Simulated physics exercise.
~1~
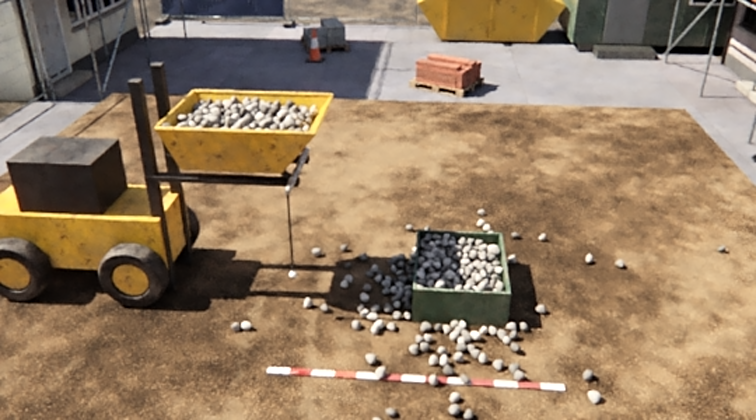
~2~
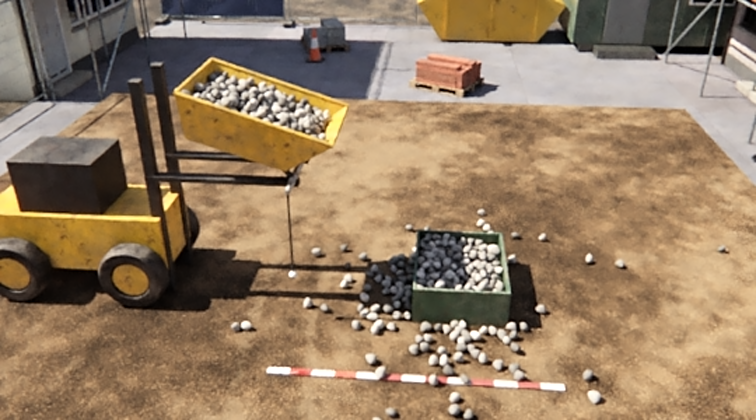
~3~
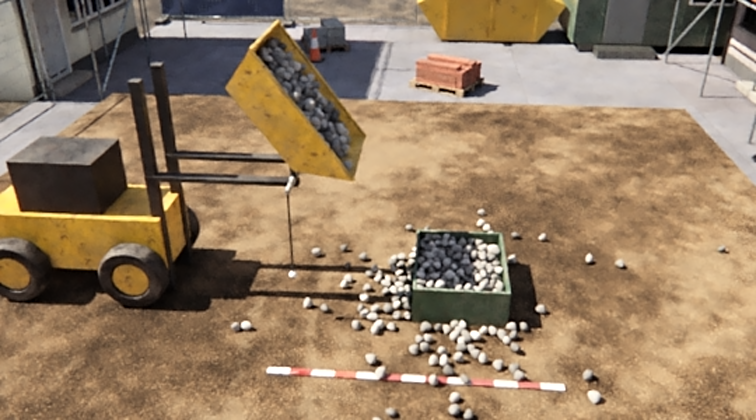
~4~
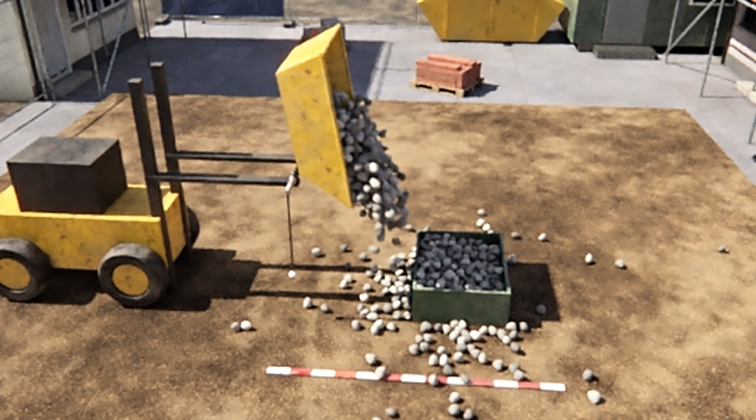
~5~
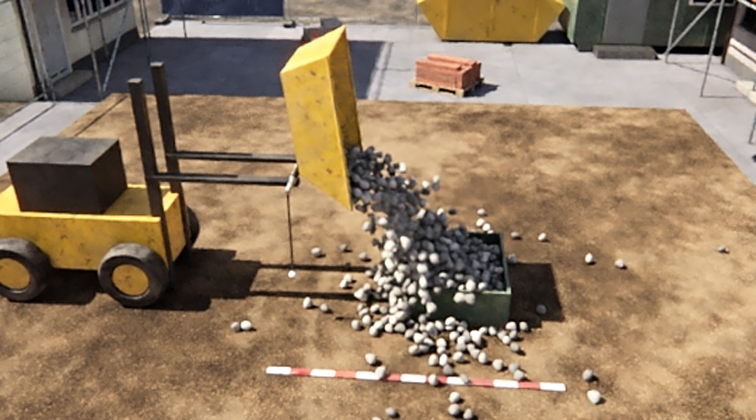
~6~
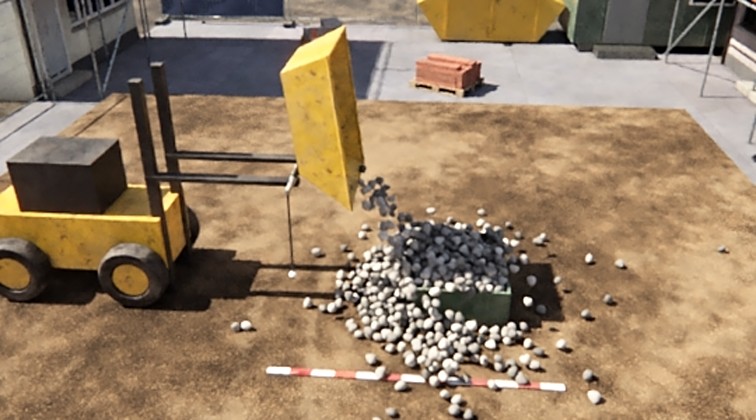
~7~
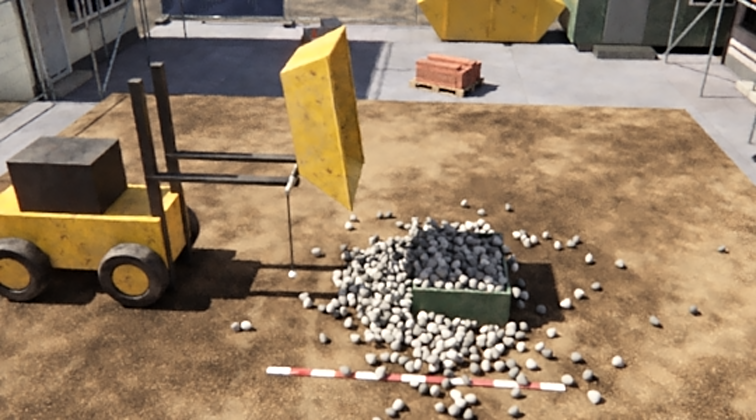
Yellow forklift tipping a skip of grey stones over a filled green bin, stones heaping up and spilling around it, skip emptied.
